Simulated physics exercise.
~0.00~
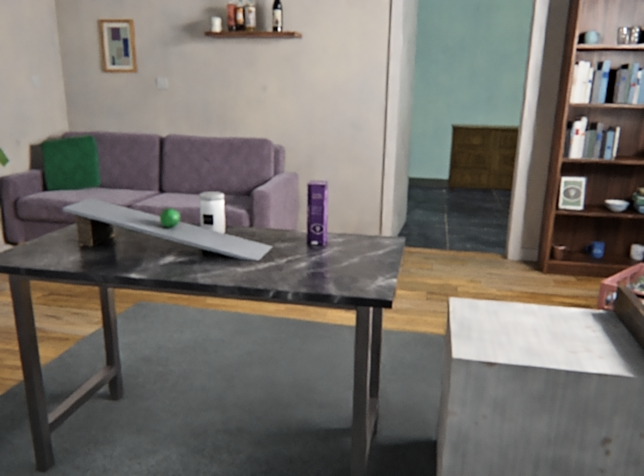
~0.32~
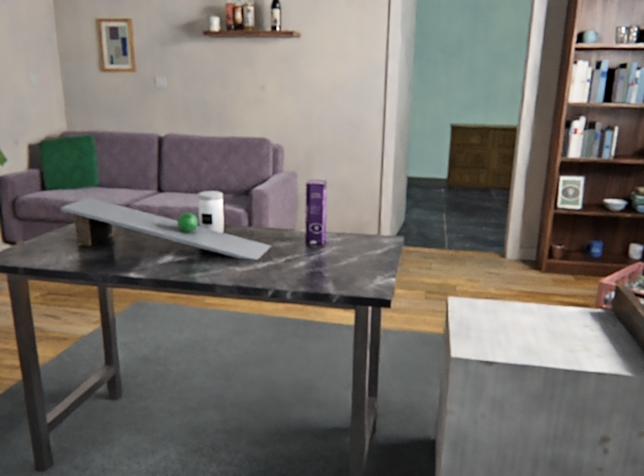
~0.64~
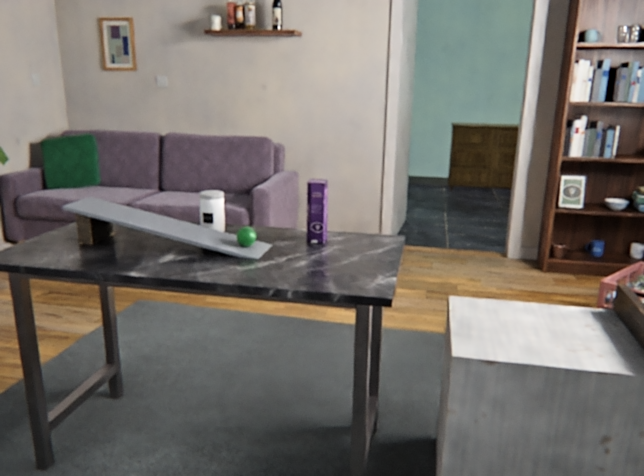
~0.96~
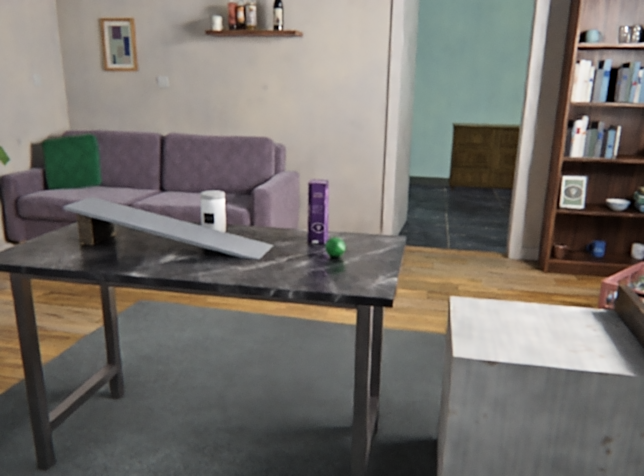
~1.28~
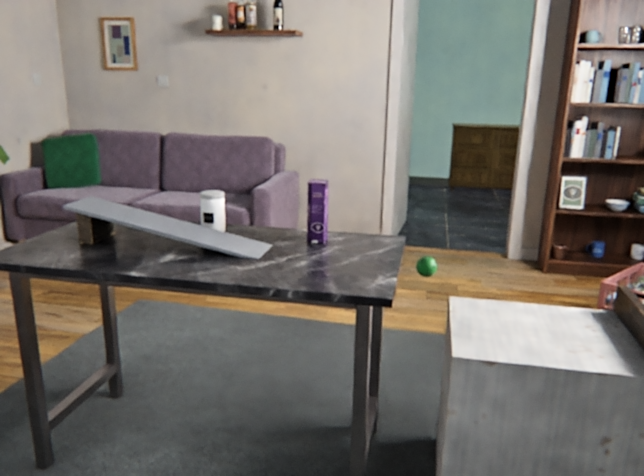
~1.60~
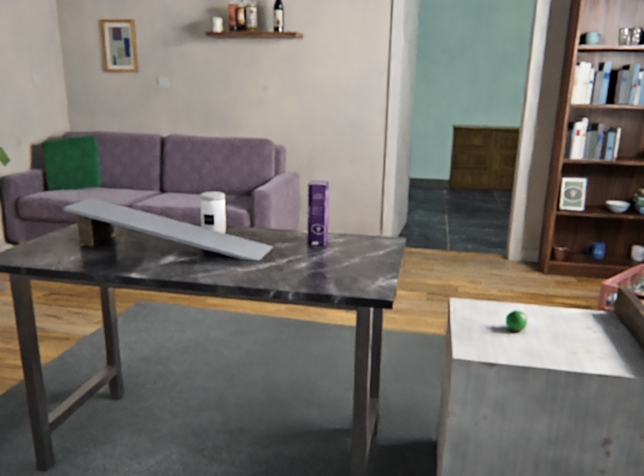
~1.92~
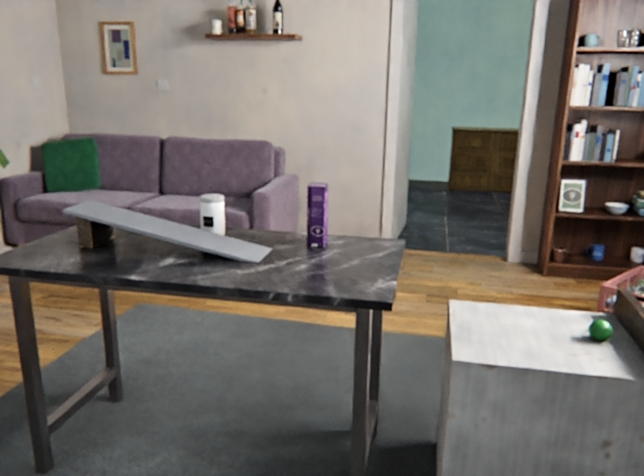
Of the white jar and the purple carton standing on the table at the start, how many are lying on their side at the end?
None of them are. The white jar and the purple carton both remain standing upright on the table.
